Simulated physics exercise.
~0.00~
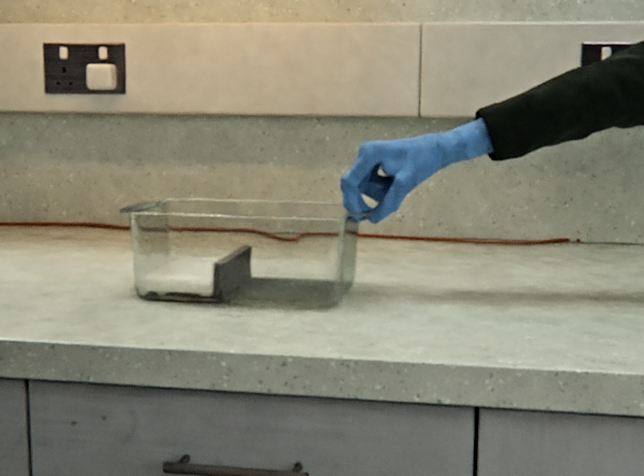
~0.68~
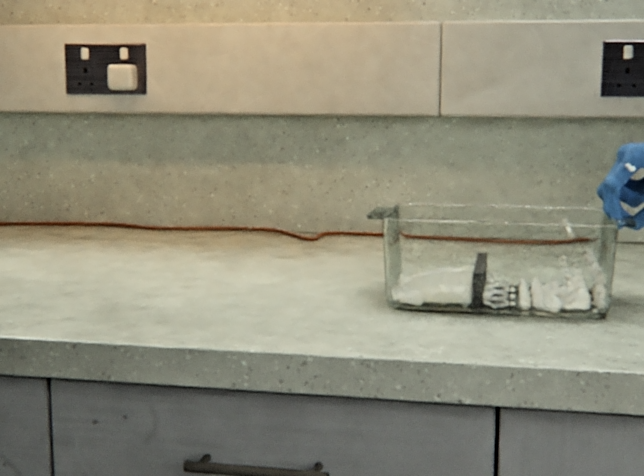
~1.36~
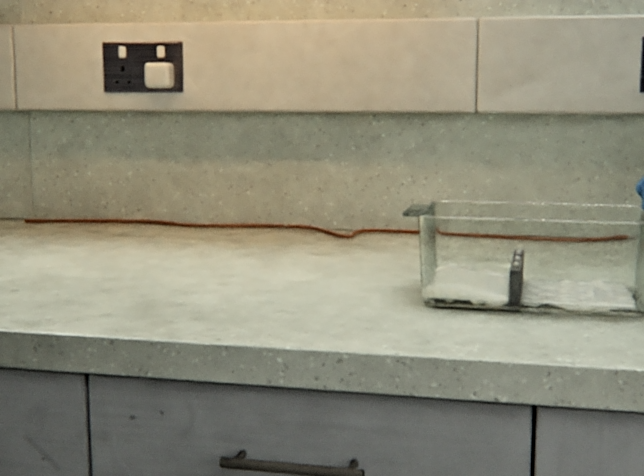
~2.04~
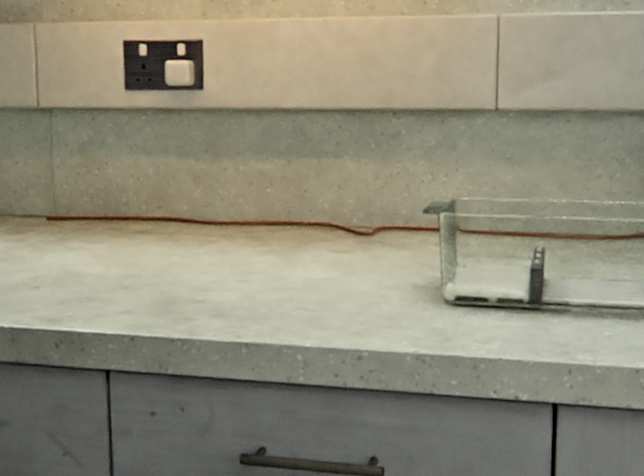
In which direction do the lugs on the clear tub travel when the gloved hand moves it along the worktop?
The lugs travel to the right, along with the rest of the tub.
